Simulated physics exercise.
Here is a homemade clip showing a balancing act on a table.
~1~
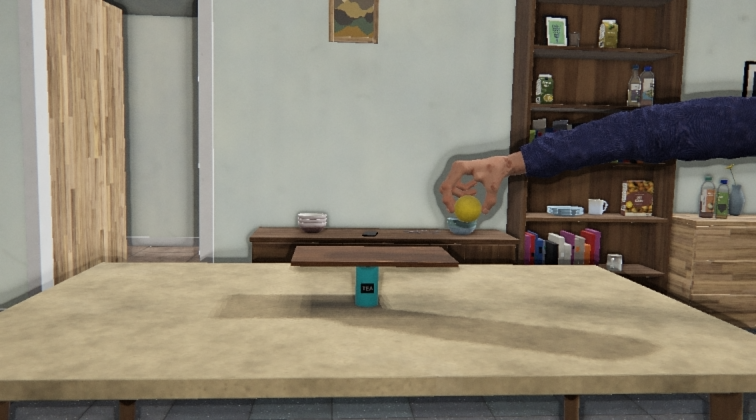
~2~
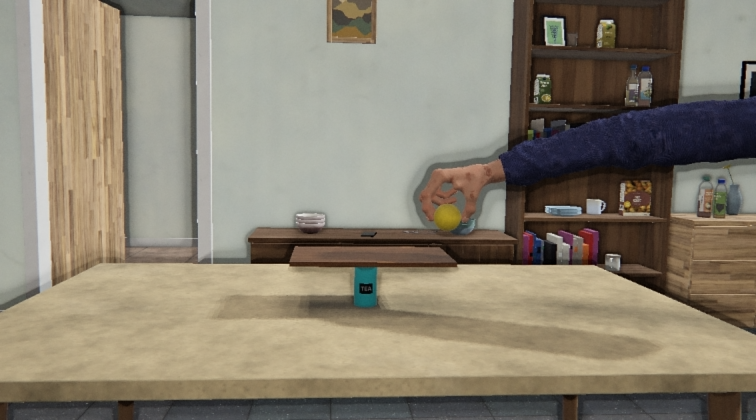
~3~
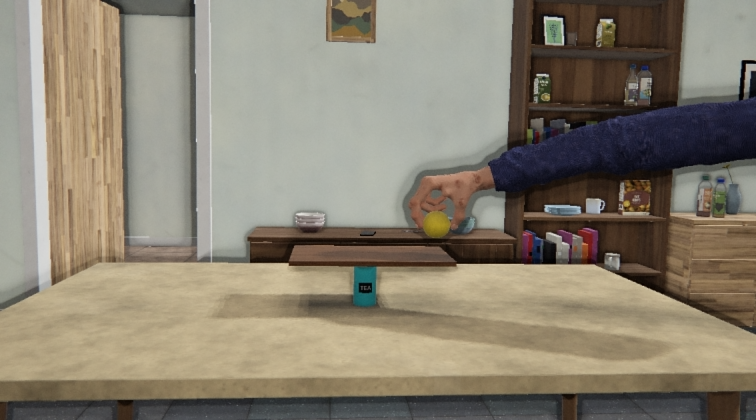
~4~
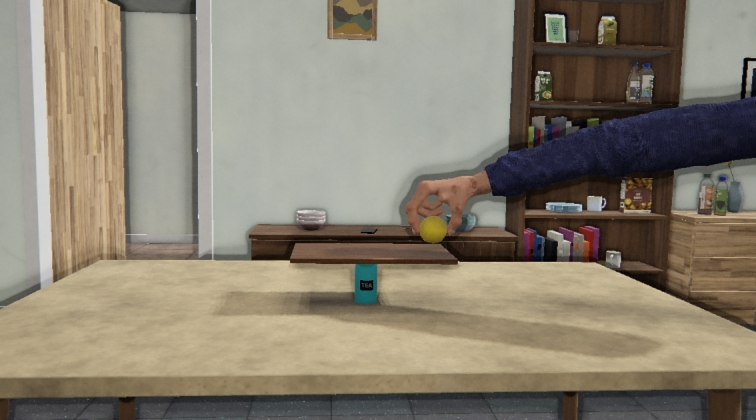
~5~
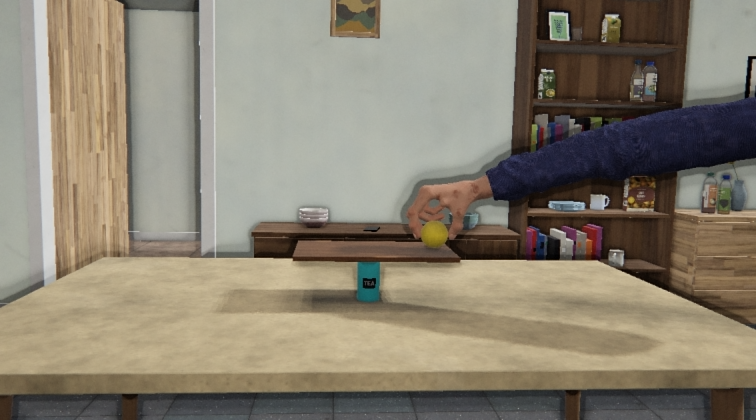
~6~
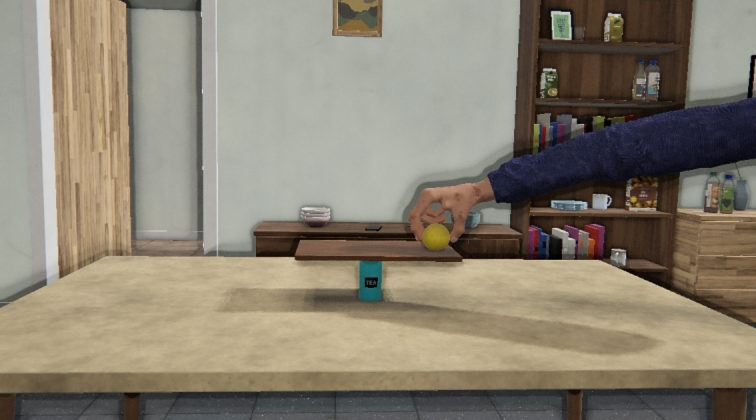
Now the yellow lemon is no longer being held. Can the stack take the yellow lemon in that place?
The stack does not stand firm.
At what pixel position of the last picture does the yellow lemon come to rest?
Around (499, 291).
Then, 0.50 s later than the last frame, yellow lemon now fallen; brown board tilted by 37°.
Then, 0.60 s later than the last frame, brown board tilted by 36°.
Then, 0.80 s later than the last frame, brown board tilted by 28°.
When it is over, fallen, brown board and yellow lemon; turquoise shaker as before. End places, in pixels of the last picture, yellow lemon near (499, 291). The stack comes apart.
